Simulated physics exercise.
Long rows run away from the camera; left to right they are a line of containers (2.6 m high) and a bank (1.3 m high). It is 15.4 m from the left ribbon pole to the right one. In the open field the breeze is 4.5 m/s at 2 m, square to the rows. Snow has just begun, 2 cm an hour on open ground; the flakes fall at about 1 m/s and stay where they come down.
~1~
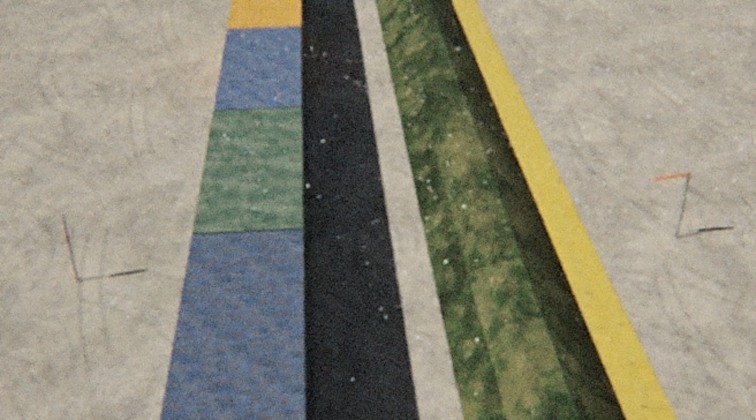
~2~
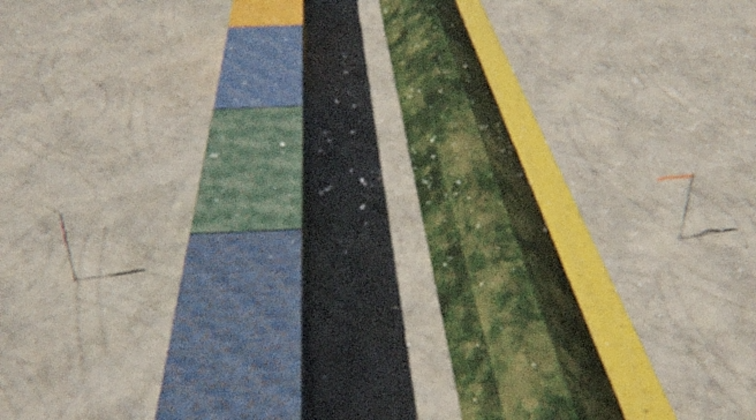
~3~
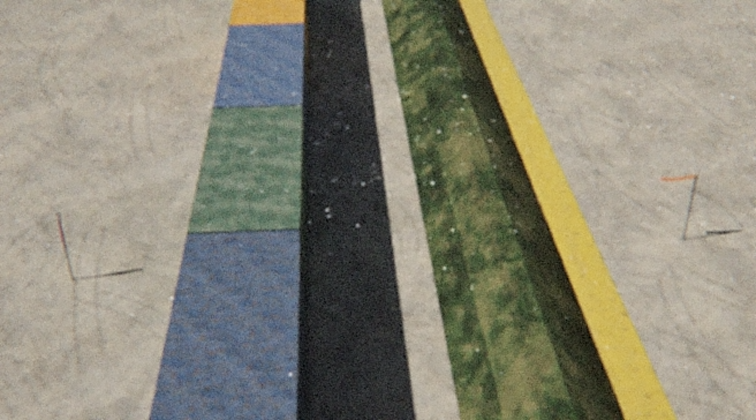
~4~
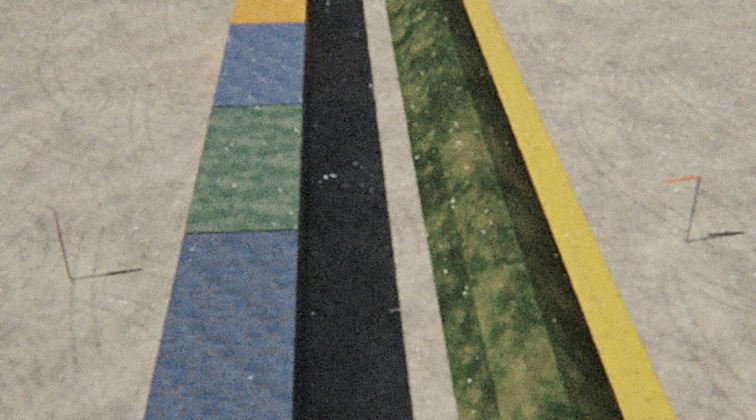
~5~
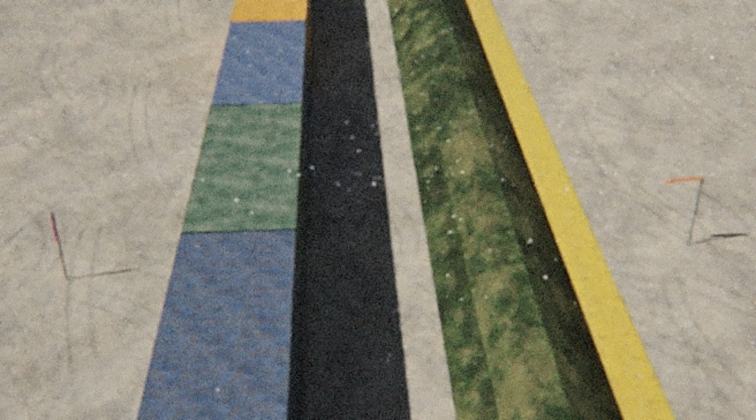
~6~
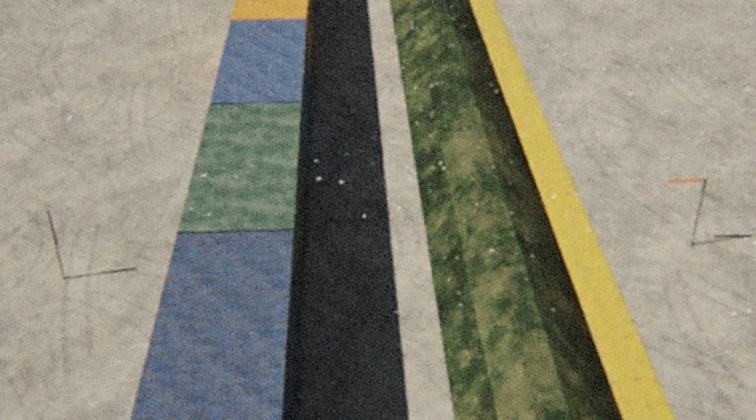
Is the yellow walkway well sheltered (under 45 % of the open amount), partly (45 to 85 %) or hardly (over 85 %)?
It gets over 85 % of the open amount.
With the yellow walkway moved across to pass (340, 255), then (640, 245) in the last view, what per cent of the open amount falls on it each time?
In turn about 80 %, 110 %.
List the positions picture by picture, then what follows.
In the first picture, the rows stand in the wind.
In the second picture, the right ribbon ends at (658, 180), leaning 85 degrees to the left and the yellow one passes (573, 241).
In the third picture, above the rows the flakes slant 85 degrees from upright, towards the left and the top of the bank crosses (486, 173).
In the fourth picture, the right ribbon ends at (663, 182), leaning 85 degrees to the left and the yellow one passes (556, 193).
In the fifth picture, the left ribbon ends at (59, 245), hanging almost straight and above the rows the flakes slant 85 degrees from upright, towards the left.
In the sixth picture, the right ribbon ends at (668, 182), leaning 85 degrees to the left and the top of the bank crosses (488, 173).
After 10 minutes open ground has 3 mm and the yellow walkway 3 mm.
After 30 minutes open ground has 10 mm and the yellow walkway 10 mm.
After 60 minutes open ground has 20 mm and the yellow walkway 20 mm, so the yellow walkway has 99 % of the open amount; the left half of it has 98 %, the right half 100 %.
